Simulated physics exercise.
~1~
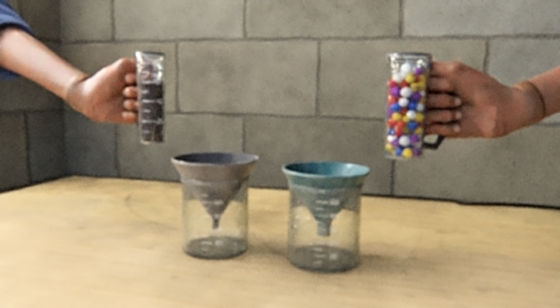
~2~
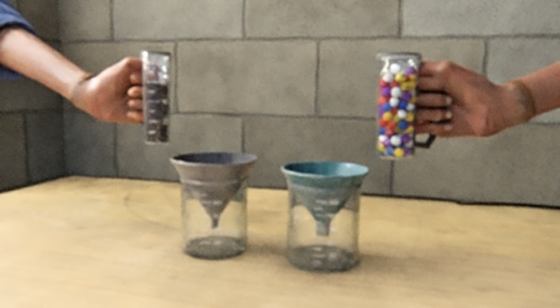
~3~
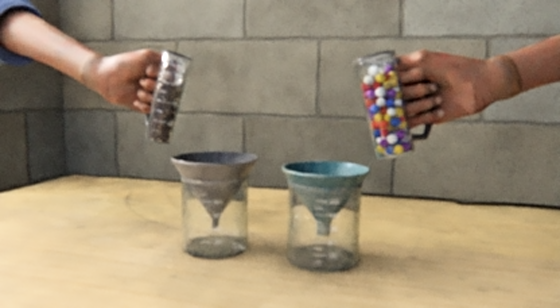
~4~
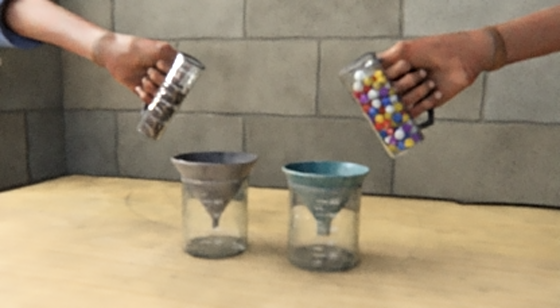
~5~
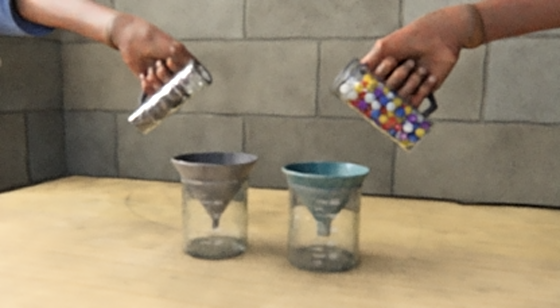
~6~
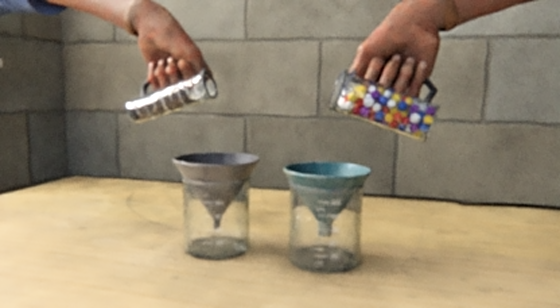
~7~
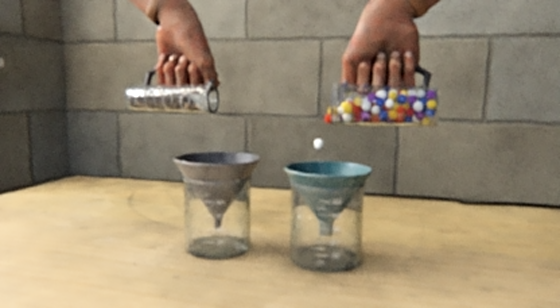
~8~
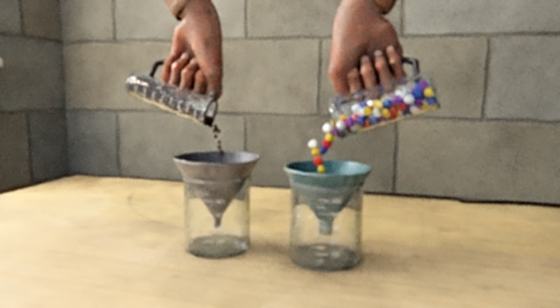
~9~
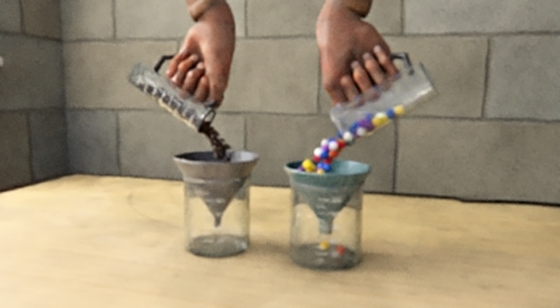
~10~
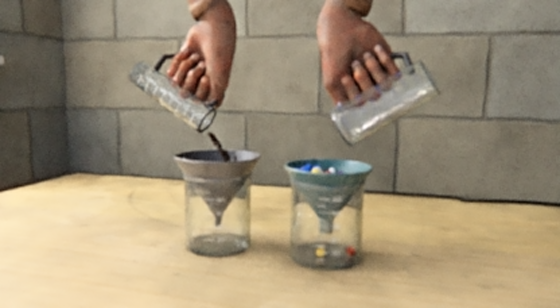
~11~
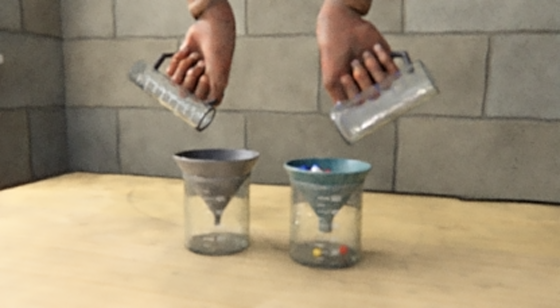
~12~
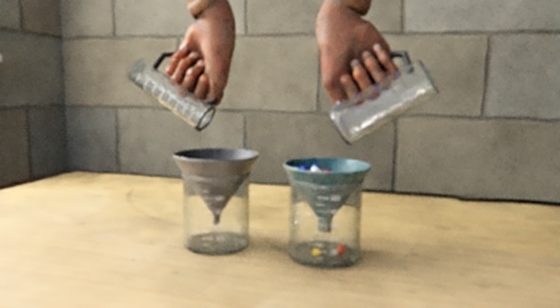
Two hands tipping cups of small dark pieces and colourful beads into funnels over jars, most of each load staying in the funnels.
